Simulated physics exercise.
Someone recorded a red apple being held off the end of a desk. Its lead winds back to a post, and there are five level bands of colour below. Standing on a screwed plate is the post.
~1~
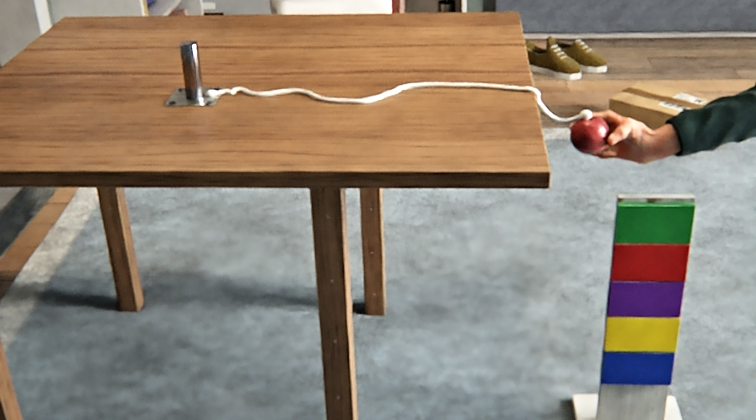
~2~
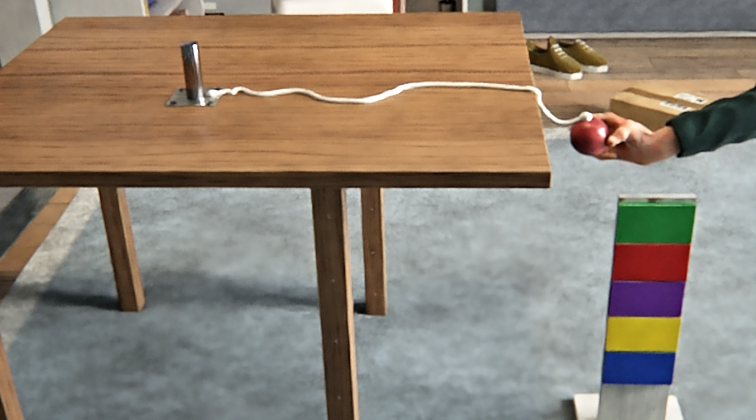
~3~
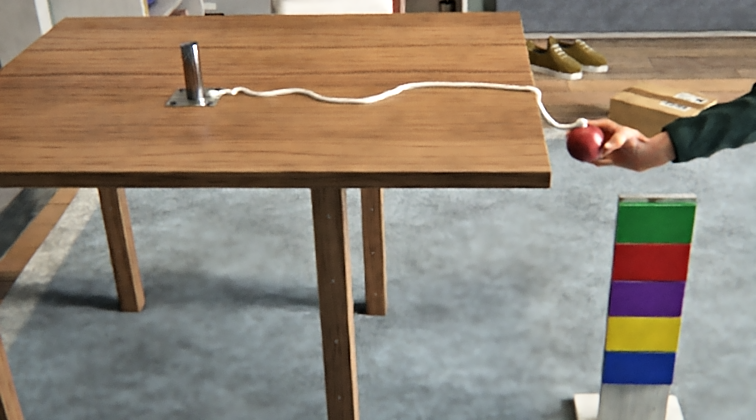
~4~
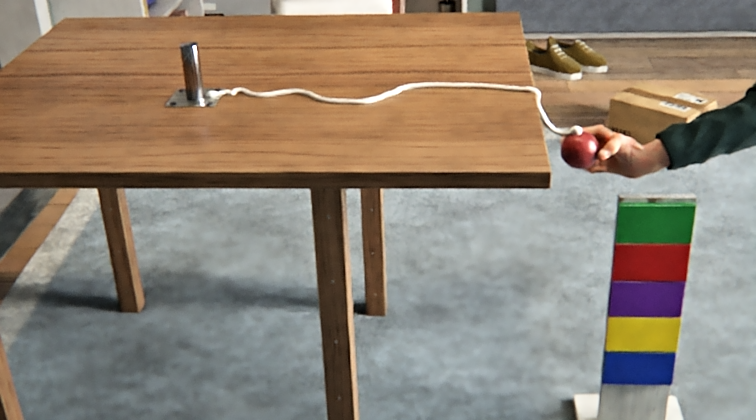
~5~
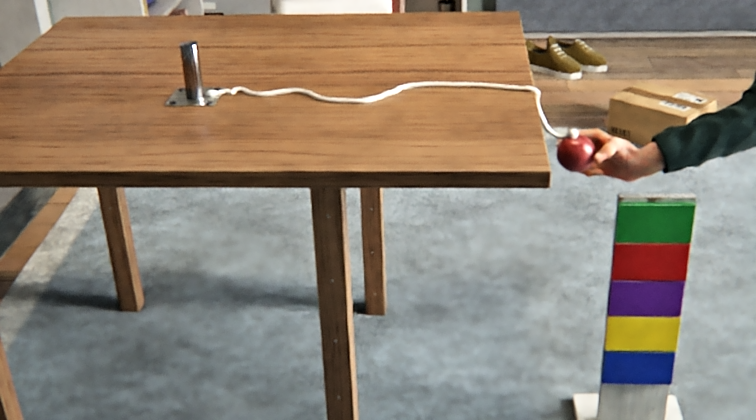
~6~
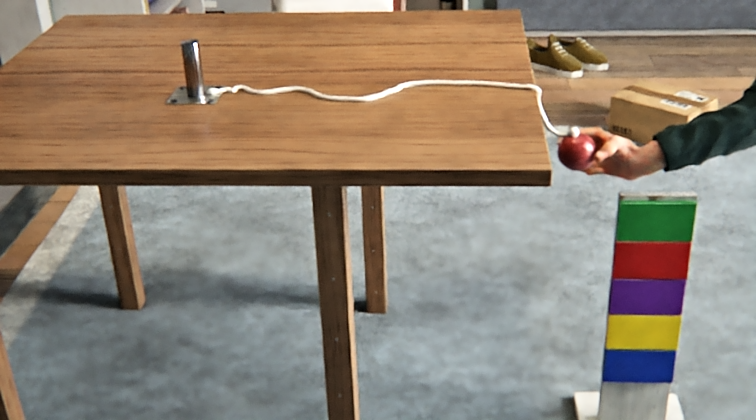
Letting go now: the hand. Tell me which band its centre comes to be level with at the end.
Its centre comes to be level with the green band.
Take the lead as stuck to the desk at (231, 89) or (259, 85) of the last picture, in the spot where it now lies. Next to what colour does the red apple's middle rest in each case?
For the first place it's green, and for the second green.
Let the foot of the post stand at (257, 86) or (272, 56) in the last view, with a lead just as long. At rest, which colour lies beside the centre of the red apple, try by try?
Try one - red; try two - red.
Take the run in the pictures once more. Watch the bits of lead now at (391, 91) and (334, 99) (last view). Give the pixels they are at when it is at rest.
To (426, 93) for the first and to (362, 94) for the second.
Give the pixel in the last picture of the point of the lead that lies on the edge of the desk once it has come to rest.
The bit in question sits close to (495, 85).
Soon after, apple near (496, 214); level with green.
After that, apple near (517, 220); level with green.
In the end, apple near (525, 222); level with green. Its middle rests at the green band.
